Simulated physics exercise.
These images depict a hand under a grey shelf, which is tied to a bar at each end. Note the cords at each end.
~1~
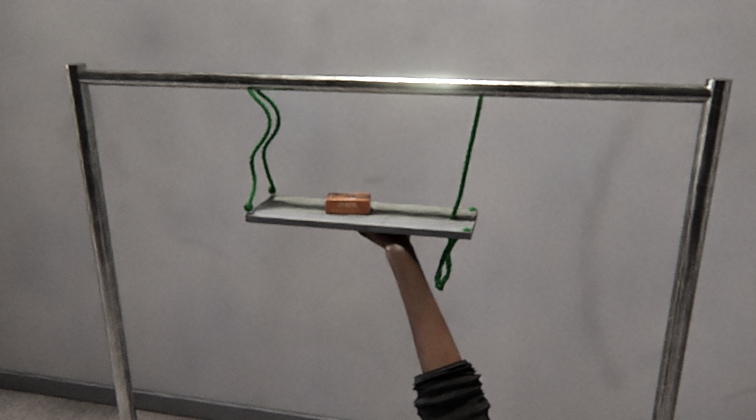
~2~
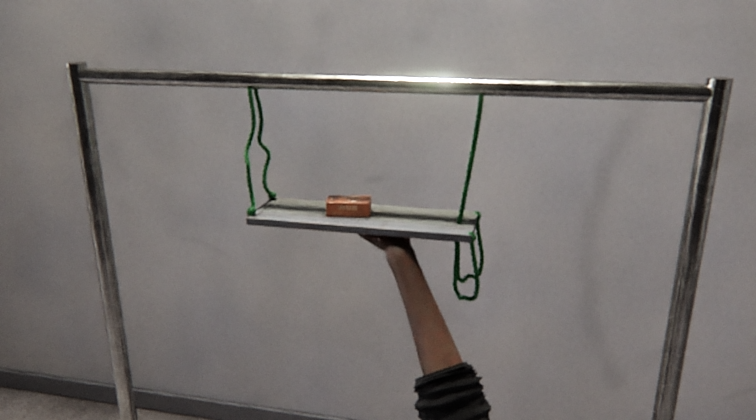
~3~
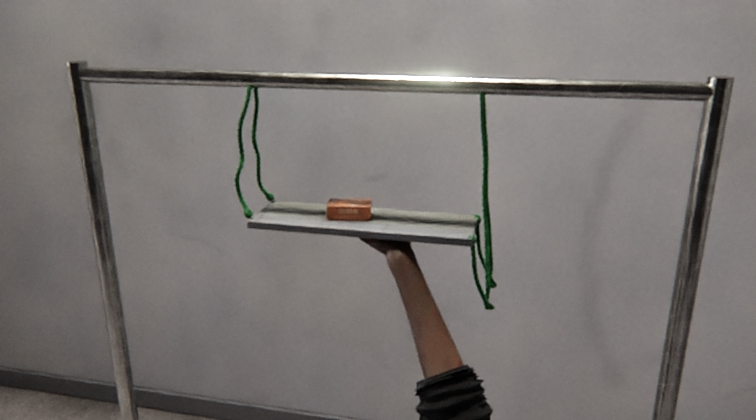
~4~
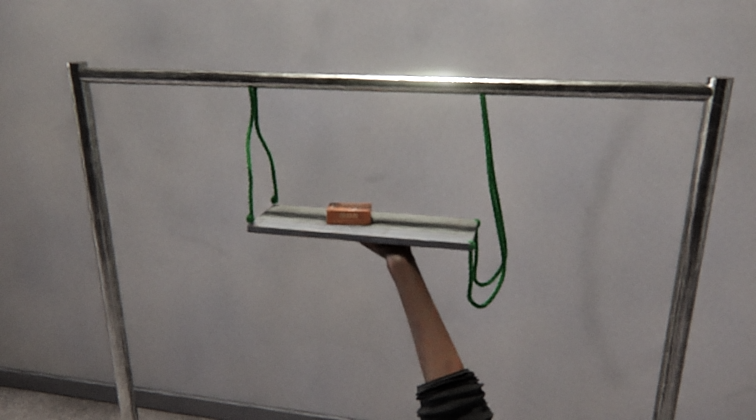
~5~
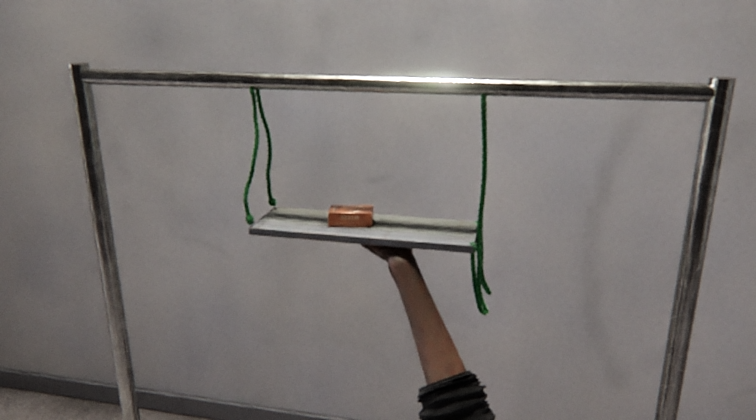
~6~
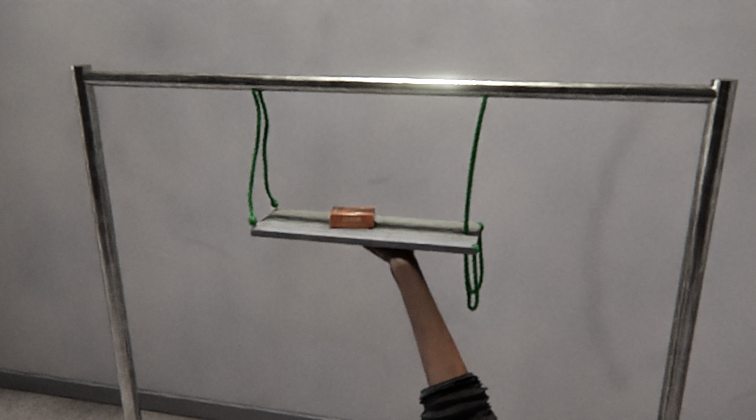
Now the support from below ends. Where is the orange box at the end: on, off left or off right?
Chances are it departs rightward from its perch.
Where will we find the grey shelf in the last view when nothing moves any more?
About (343, 295).
Then, 0.38 s on from there, board tipped 17° down to the right; box sliding near (420, 271).
Then, 0.94 s on from there, board tipped 44° down to the right; box on the floor.
Then, 1.48 s on from there, board tipped 39° down to the right; box on the floor.
In the end, board tipped 42° down to the right; box on the floor. The orange box tumbles from the right end.
